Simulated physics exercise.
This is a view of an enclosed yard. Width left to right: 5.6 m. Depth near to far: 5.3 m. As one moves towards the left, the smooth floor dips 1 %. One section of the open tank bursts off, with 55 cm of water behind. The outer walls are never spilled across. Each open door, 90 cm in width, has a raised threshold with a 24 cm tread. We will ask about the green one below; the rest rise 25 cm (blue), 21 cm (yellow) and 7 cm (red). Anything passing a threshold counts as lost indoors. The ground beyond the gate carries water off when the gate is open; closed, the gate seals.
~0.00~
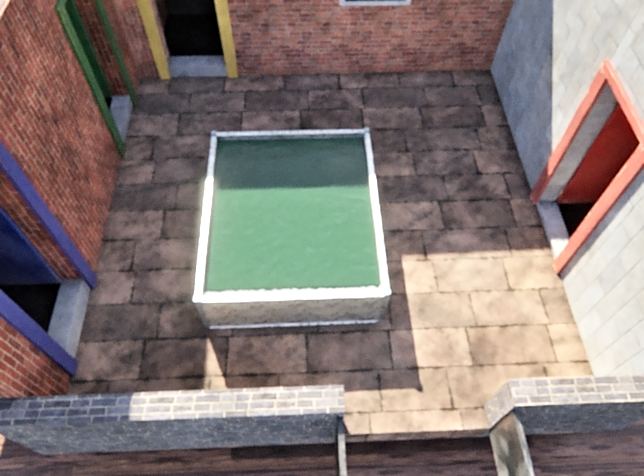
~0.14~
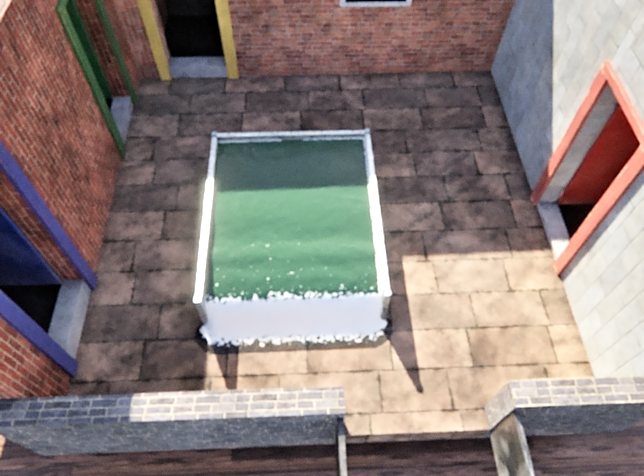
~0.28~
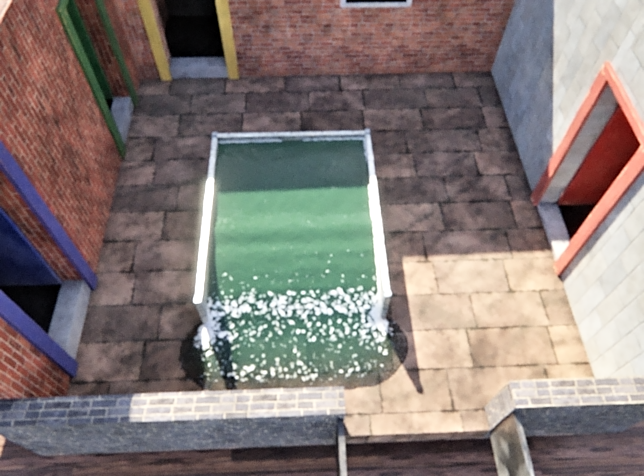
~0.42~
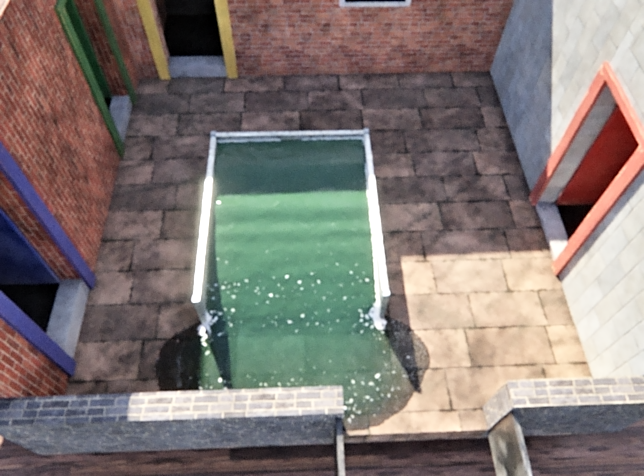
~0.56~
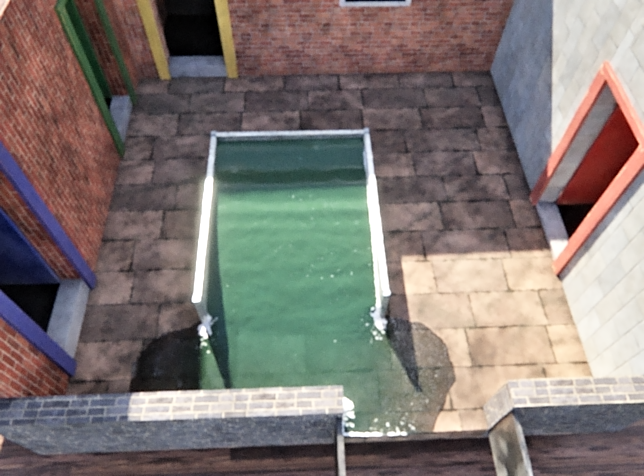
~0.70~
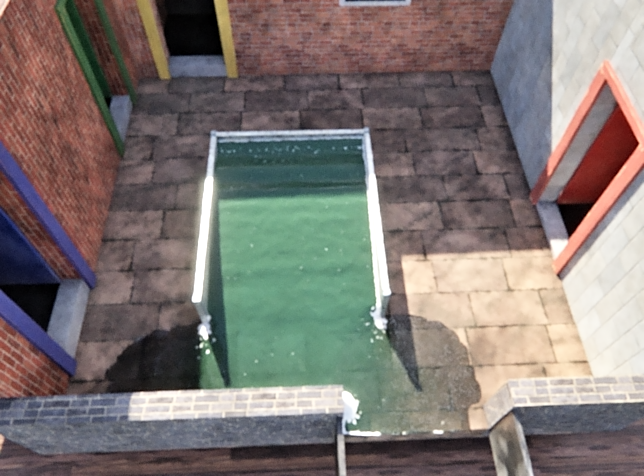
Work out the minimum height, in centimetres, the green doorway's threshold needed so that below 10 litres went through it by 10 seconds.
The minimum is roughly 11.5 cm.
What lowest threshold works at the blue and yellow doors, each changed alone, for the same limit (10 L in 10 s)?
About 24 cm at blue and about 16 cm at yellow.
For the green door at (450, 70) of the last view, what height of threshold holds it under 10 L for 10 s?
You'd want it roughly 6.5 cm high.
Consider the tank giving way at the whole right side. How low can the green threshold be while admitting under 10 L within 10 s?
Then roughly 10.5 cm.
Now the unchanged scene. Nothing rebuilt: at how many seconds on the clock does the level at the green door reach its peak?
Some 6.5 s, more or less.
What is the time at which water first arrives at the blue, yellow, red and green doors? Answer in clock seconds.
The blue door gets it at 1.4 s, the yellow door at 3.4 s, the red door at 3.2 s and the green door at 2.8 s.
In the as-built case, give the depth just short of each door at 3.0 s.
Door by door, in centimetres - blue 25, yellow 0, red 0, green 4.
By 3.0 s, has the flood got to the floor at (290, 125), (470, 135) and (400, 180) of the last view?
Status: Clear / clear / clear.
After 1.4 s water covers 15 % of the floor, deepest (42 cm) near (274, 395); it has not reached the green door.
After 3.0 s water covers 45 % of the floor, deepest (34 cm) near (79, 421); 4 cm at the green door, 0 litres in over its 19 cm threshold.
After 10.0 s water covers 95 % of the floor, deepest (10 cm) near (61, 421); 8 cm at the green door, 0 litres in over its 19 cm threshold.
At the green door as built, the water arrived by 2.8 s and peaked near 15 cm at 6.4 s.
With a threshold of 9.5 cm, 21 litres would have come in within the 10 s; with 12.5 cm, 6 litres. So under 10 litres takes about 11.5 cm.
